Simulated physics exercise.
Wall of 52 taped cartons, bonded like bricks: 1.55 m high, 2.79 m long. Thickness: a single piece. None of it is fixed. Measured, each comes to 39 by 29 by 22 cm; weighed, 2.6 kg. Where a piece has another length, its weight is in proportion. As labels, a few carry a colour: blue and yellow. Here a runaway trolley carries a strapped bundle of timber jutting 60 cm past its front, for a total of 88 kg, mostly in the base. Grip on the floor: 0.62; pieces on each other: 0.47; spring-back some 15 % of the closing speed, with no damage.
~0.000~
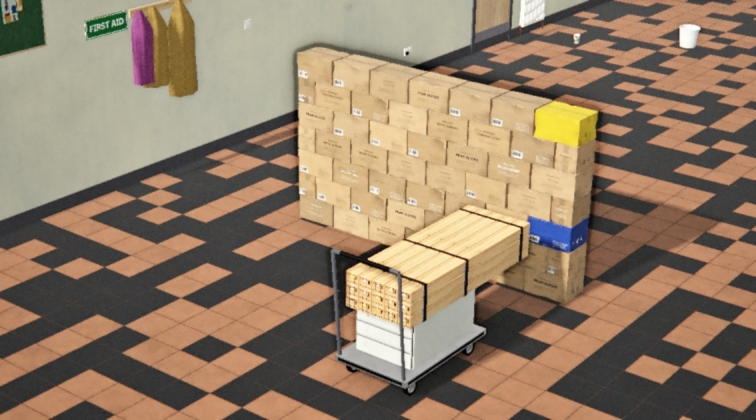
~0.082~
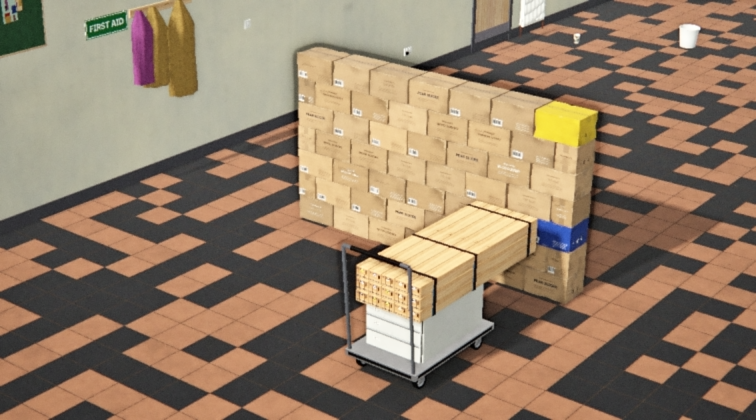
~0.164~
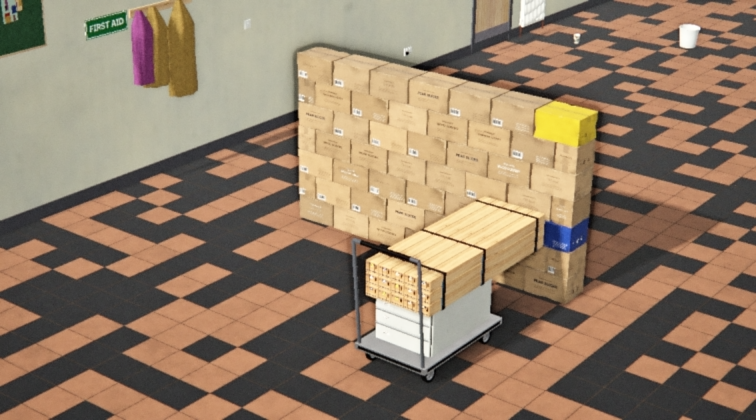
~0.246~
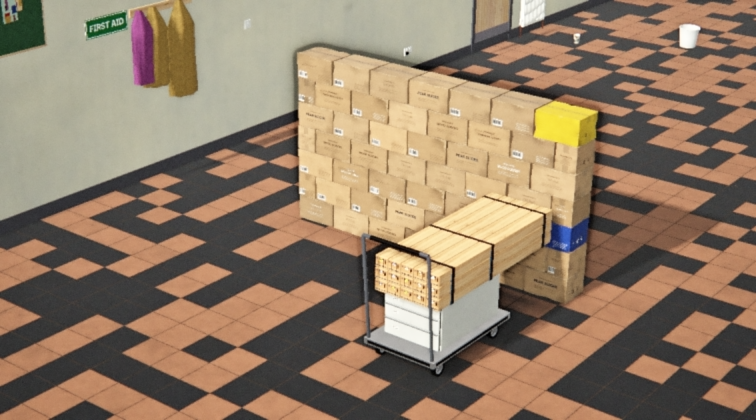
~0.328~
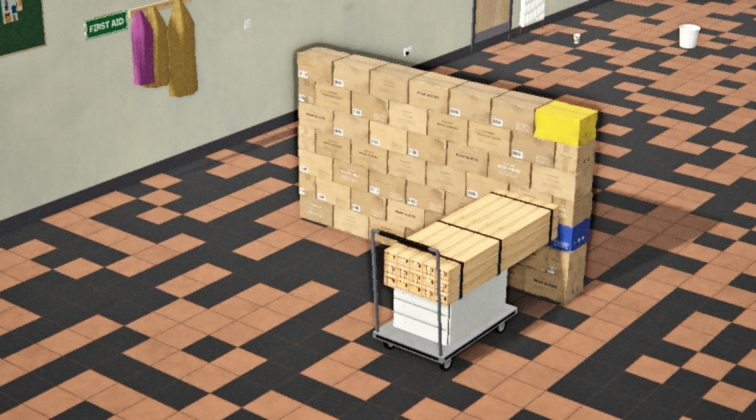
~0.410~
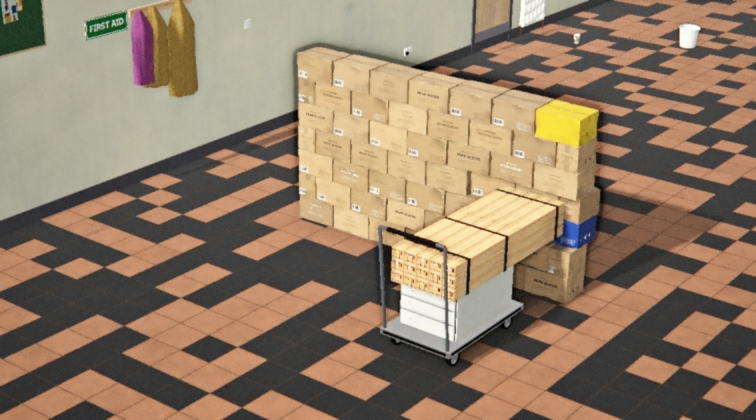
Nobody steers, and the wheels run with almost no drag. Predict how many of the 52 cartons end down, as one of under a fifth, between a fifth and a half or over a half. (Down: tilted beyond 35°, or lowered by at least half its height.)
It sits in the fifth-to-half band.
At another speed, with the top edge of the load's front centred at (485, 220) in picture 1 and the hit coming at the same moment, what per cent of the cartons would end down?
20 %, roughly.
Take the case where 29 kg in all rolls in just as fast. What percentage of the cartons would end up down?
Then roughly 0 per cent.
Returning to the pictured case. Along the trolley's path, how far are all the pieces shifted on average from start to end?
About 25 cm on average.
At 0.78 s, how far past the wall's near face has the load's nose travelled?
Measured: Approx. 30 cm.
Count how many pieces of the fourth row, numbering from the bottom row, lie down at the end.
Row tally: 3.
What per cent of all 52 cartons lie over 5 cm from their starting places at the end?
35 in a hundred.
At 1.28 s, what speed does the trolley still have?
0.4 m/s, roughly.
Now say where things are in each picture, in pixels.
In the first frame (pixels give the middle of a visible side), load (526, 235) 42 cm short of the wall; blue carton (549, 235); yellow carton (556, 129); none has stirred.
In the second frame, load (534, 231) 31 cm short of the wall; yellow carton (556, 129).
In the third frame, load (541, 226) 20 cm short of the wall; yellow carton (556, 129).
In the fourth frame, load (548, 222) 9 cm short of the wall; yellow carton (556, 129).
In the fifth frame, load (555, 218) 18 mm into the wall's line; one has shifted.
In the sixth frame, load (561, 214) 10 cm into the wall's line; yellow carton (557, 129); movement in 12 of them.
After 0.78 s, load 32 cm past the wall's line, still rolling; none of the 52 cartons down, 20 disturbed; blue carton 26° from how it stood; yellow carton 4° from how it stood.
After 1.28 s, load 52 cm past the wall's line, still rolling; 12 of the 52 cartons down; blue carton on its side; yellow carton 12° from how it stood, 54 cm lower.
After 2.40 s, load 64 cm past the wall's line, stopped; 17 of the 52 cartons down; blue carton on its side; yellow carton 31° from how it stood, 61 cm lower.
In the end (4.5 s), load 64 cm past the wall's line, stopped; 17 of the 52 cartons down; blue carton on its side; yellow carton on its side. That is 33 per cent. From the last view, middles, blue carton near (590, 252), yellow carton near (642, 275).
